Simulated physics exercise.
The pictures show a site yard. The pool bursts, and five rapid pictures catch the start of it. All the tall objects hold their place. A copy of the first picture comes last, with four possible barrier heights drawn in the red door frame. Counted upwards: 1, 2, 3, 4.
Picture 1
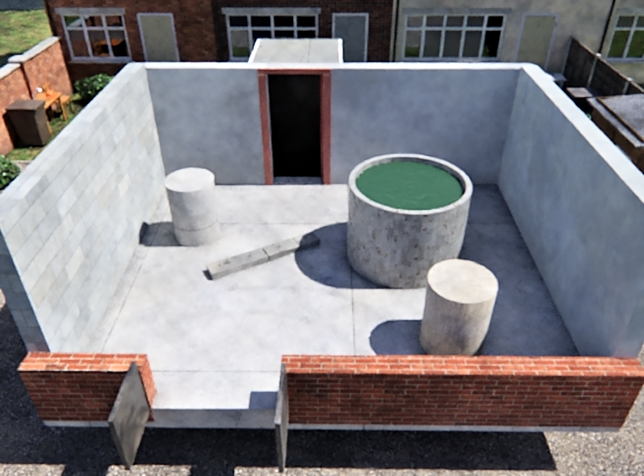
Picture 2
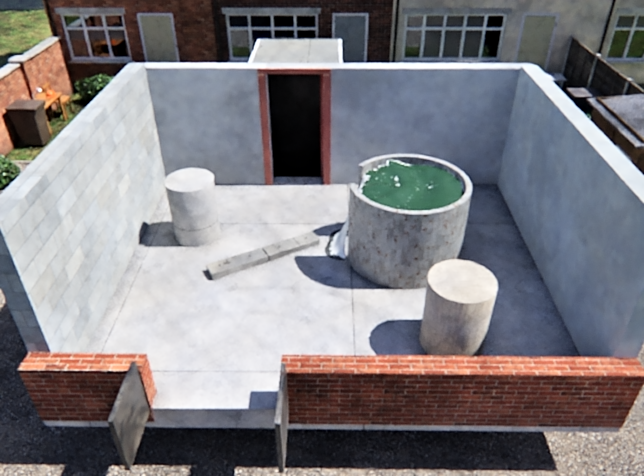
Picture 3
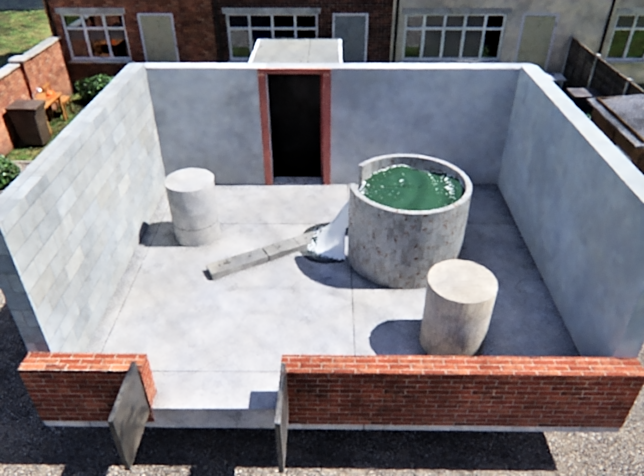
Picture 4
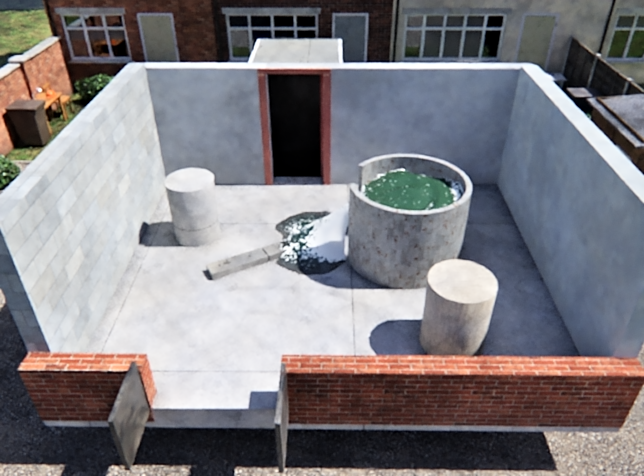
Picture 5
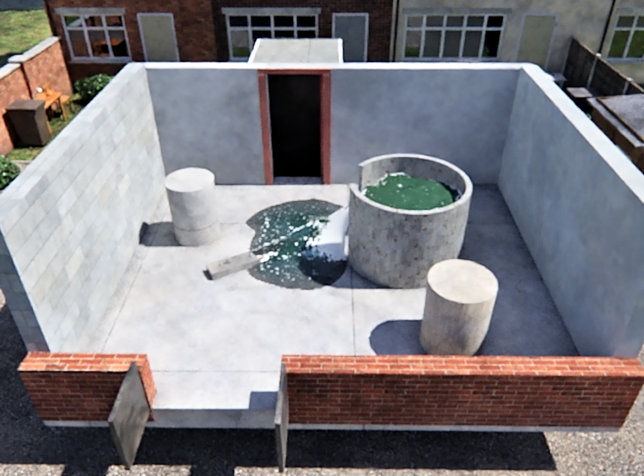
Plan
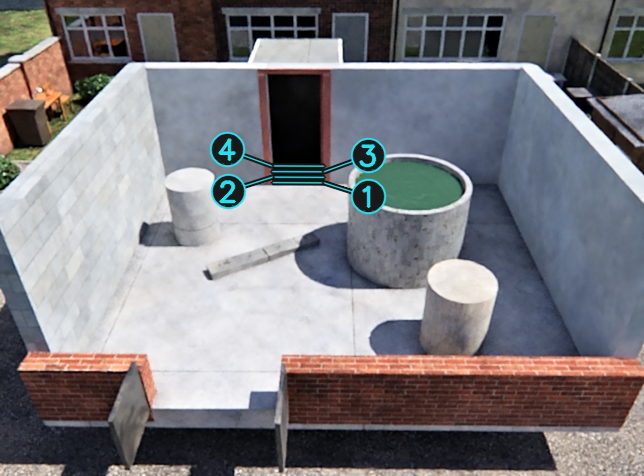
Green water pours from the round concrete pool and spreads left across the yard floor.
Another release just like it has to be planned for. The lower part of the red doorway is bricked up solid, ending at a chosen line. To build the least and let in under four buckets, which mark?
The limit is 2.
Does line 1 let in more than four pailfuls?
Yes.
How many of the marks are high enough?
Three of them.
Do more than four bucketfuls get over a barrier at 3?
No, not at all.
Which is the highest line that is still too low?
1 it is.
On the marked copy, 1 at (298, 182); 2 at (298, 177); 3 at (298, 171); 4 at (297, 166); from the bottom up 1, 2, 3, 4.
If 1 is chosen, some 15 bucketfuls get in.
If 2 is chosen, a bucket or two gets in.
If 3 is chosen, nothing gets over.
If 4 is chosen, nothing gets over.
